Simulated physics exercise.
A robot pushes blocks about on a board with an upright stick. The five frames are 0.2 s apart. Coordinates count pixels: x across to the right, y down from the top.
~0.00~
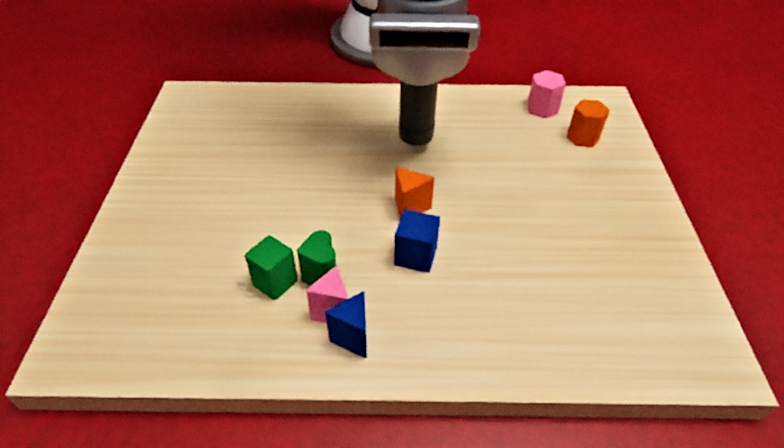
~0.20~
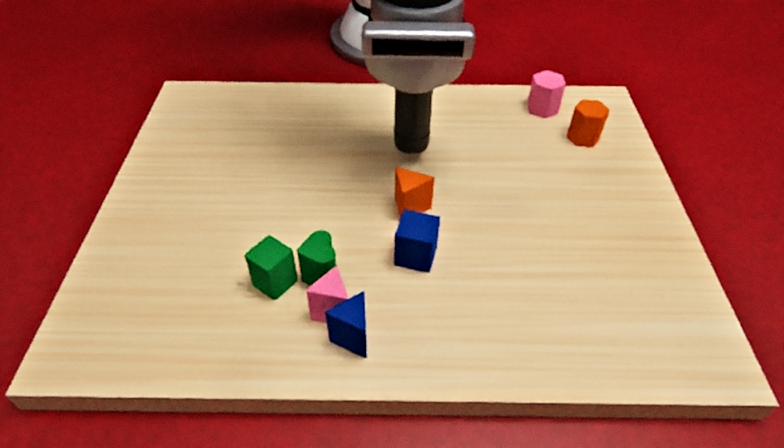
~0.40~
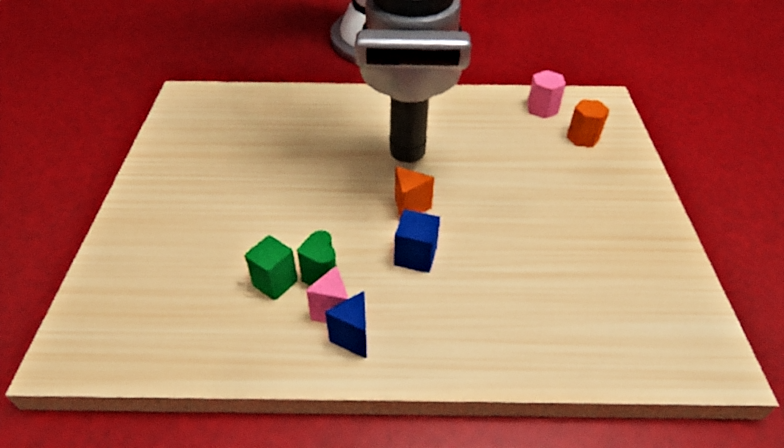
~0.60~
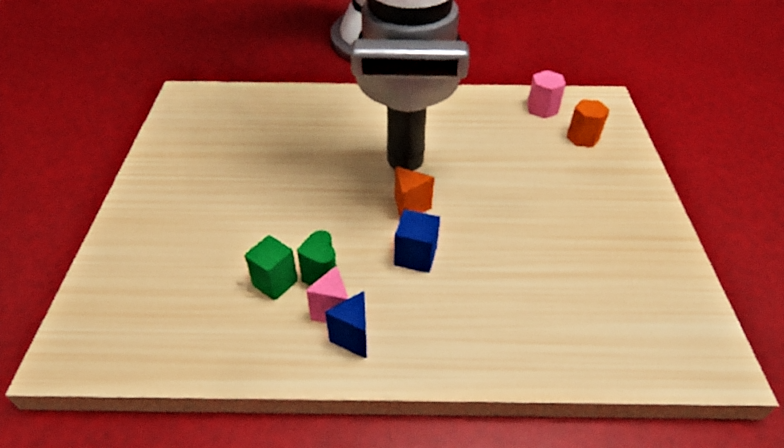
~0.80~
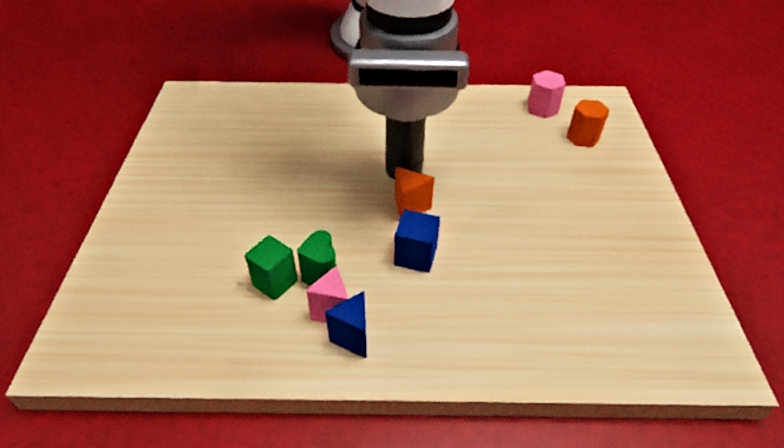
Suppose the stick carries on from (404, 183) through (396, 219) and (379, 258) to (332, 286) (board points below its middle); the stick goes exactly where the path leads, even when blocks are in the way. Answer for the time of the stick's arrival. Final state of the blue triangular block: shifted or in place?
It keeps its position.
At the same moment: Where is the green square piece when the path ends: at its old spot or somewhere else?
It gets moved.
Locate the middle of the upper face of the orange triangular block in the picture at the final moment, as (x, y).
It ends at (428, 215).
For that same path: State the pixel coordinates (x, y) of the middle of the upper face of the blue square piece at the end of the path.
Somewhere near (421, 246).
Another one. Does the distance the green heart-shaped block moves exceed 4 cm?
The answer is no.
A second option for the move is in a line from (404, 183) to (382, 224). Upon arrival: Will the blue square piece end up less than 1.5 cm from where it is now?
Yes.
What follows on the original path. One third of the way, stick (396, 207); orange triangular block (420, 205), turned 65° anticlockwise; blue square piece (419, 229).
Two thirds of the way, stick (378, 247); orange triangular block (428, 215), turned 85° anticlockwise; blue square piece (421, 246), turned 45° anticlockwise.
At the end, stick (330, 274); green square piece (246, 255); green heart-shaped block (291, 255), turned 15° clockwise; blue triangular block not moved; orange triangular block (428, 215), turned 85° anticlockwise; blue square piece (421, 246), turned 45° anticlockwise.
